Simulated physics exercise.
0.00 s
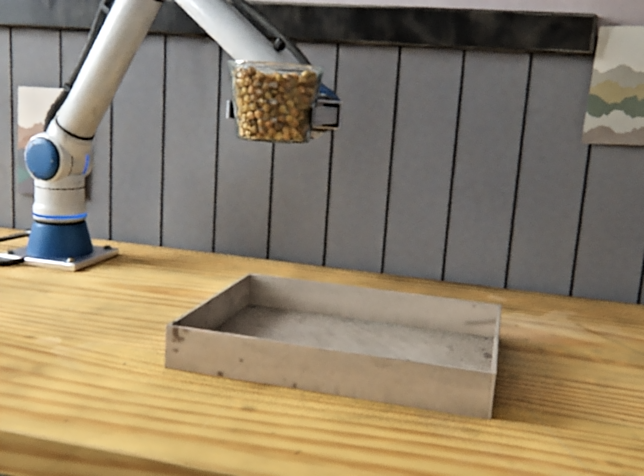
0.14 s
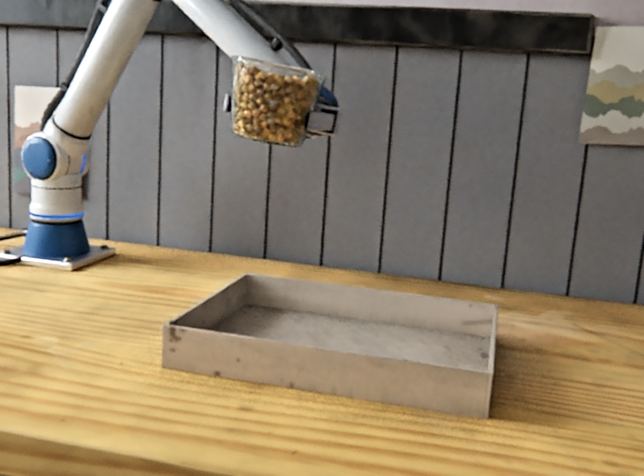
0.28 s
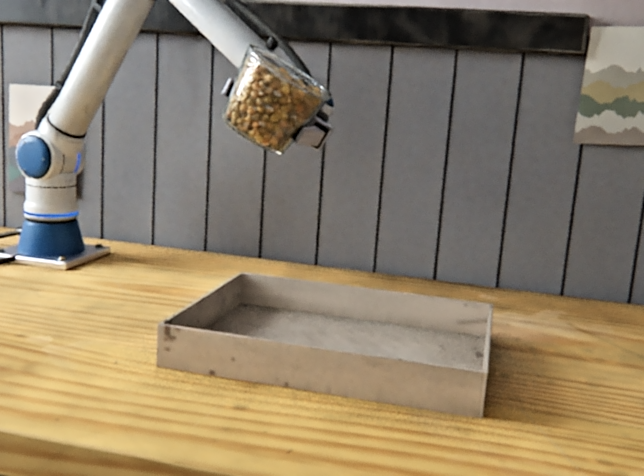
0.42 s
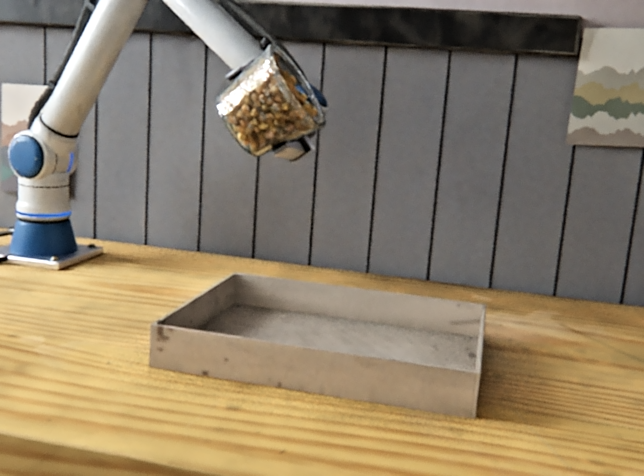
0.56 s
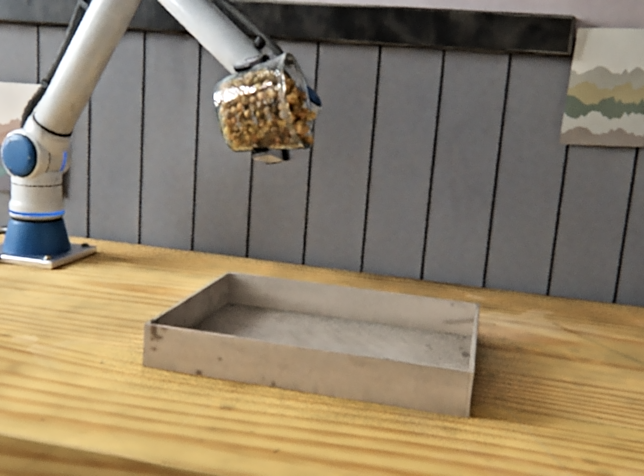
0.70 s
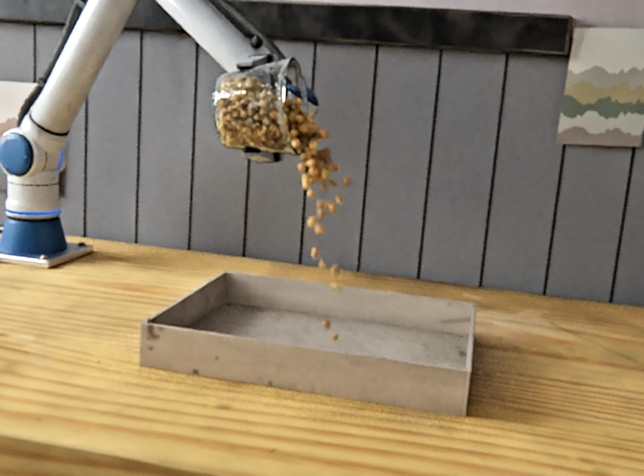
We see a robot arm holding a clear container of chickpeas above a shallow gray tray on a wooden table; it tilts the container steadily further over until chickpeas pour from its right side, the first ones reaching the tray.
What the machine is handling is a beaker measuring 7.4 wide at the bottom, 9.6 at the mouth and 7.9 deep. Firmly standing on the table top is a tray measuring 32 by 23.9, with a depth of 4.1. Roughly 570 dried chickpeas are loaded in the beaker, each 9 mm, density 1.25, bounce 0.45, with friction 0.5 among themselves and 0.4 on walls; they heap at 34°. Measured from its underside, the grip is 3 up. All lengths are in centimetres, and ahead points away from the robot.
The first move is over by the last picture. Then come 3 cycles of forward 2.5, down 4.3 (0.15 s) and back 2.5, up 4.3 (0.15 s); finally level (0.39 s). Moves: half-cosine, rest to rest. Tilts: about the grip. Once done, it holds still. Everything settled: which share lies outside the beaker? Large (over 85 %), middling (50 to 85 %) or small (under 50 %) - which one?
Middling.
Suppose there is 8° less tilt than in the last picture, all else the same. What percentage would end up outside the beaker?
I'd put it close to 35 per cent.
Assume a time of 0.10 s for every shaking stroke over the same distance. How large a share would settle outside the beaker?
In that case about 75 in a hundred.
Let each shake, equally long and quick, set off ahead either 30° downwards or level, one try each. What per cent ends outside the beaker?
90 and 95 %.
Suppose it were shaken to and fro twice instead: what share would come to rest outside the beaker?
In that case, some 55 per cent.
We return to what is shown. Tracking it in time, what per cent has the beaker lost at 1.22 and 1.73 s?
At the first moment 45 per cent, at the second 65 per cent.
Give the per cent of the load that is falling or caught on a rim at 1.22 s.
Roughly 5 per cent.
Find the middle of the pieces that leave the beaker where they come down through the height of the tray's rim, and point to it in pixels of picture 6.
Roughly at (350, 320).
By 1.22 s, tilted 82° forward, highest piece 24 above the table; 309 in the beaker, 231 in the tray, 29 in flight or on a rim.
By 1.73 s, tilted 61° forward, highest piece 26 above the table; 351 in the tray, 205 in the beaker, 13 in flight or on a rim.
By 2.19 s, level, highest piece 29 above the table; 367 in the tray, 202 in the beaker.
By 3.24 s, level, highest piece 29 above the table; 367 in the tray, 202 in the beaker.
Final count, 367 in the tray, 202 in the beaker. That is 64 % outside the beaker.
